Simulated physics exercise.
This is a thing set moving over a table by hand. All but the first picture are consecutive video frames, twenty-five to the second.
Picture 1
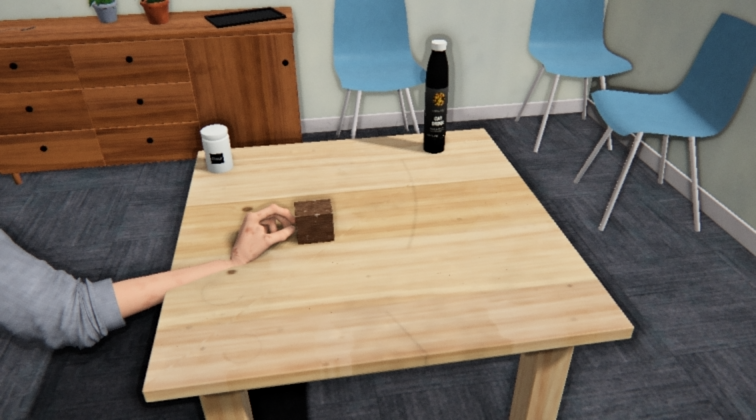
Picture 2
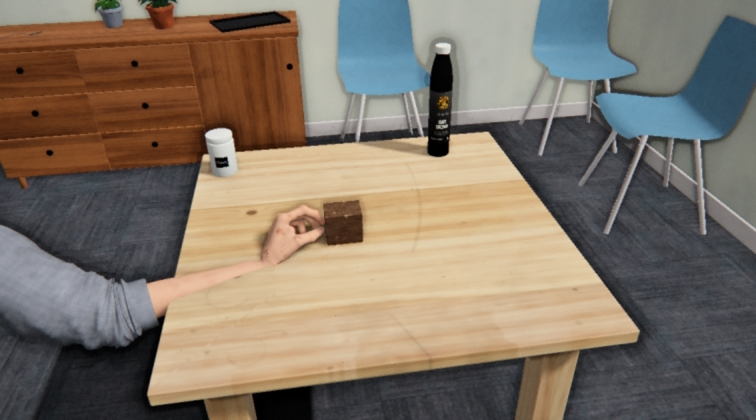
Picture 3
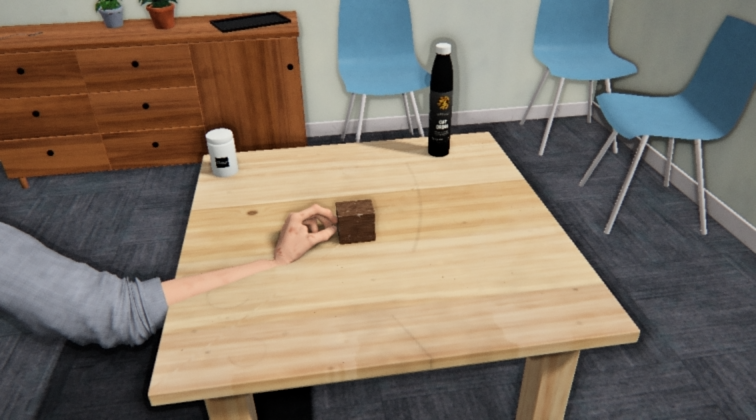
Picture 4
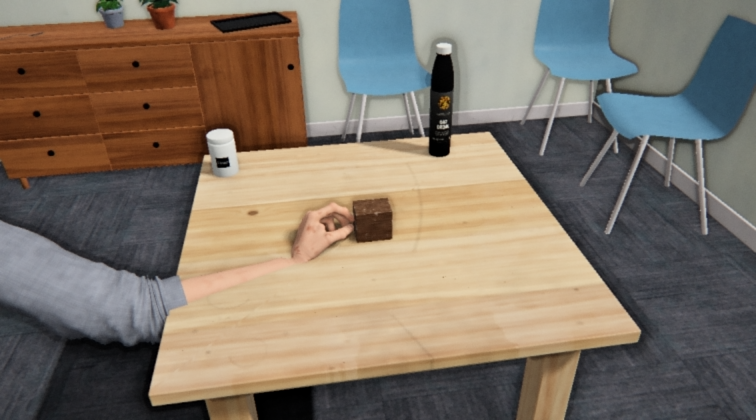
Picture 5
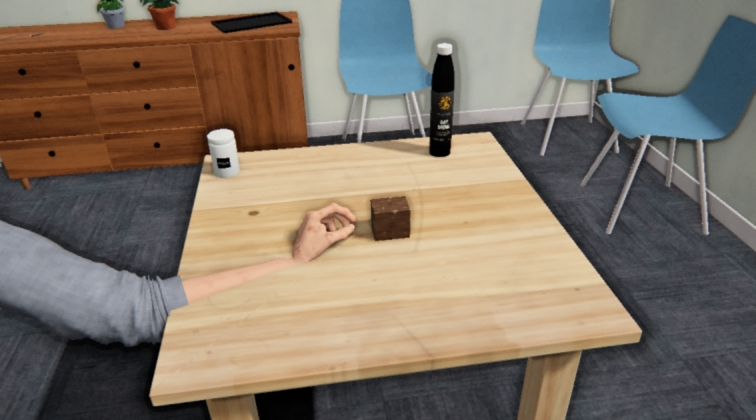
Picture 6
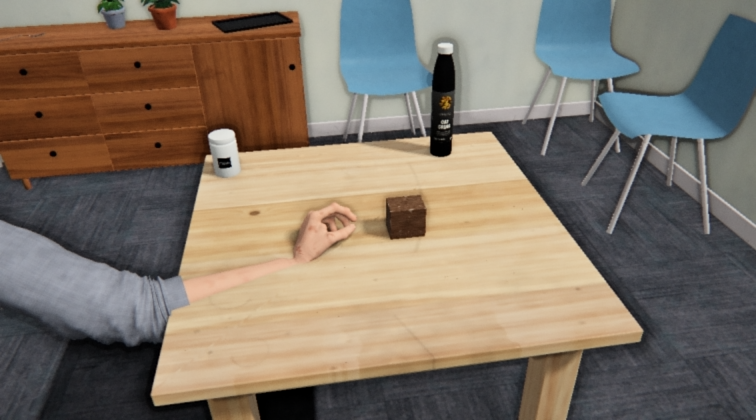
The video shows a hand reaching in from the left and pushing a brown block rightward across a wooden table, with a white container and dark bottle behind; the block then slides a little farther right, away from the hand.
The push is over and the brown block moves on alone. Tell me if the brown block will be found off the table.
The brown block stays on the table.
Then, 0.24 s on from there, brown block shifted well along near (437, 214).
Then, 0.48 s on from there, brown block resting near (437, 214).
In the end, moved from the start, brown block. At the end, from the last picture's camera, brown block near (437, 214).
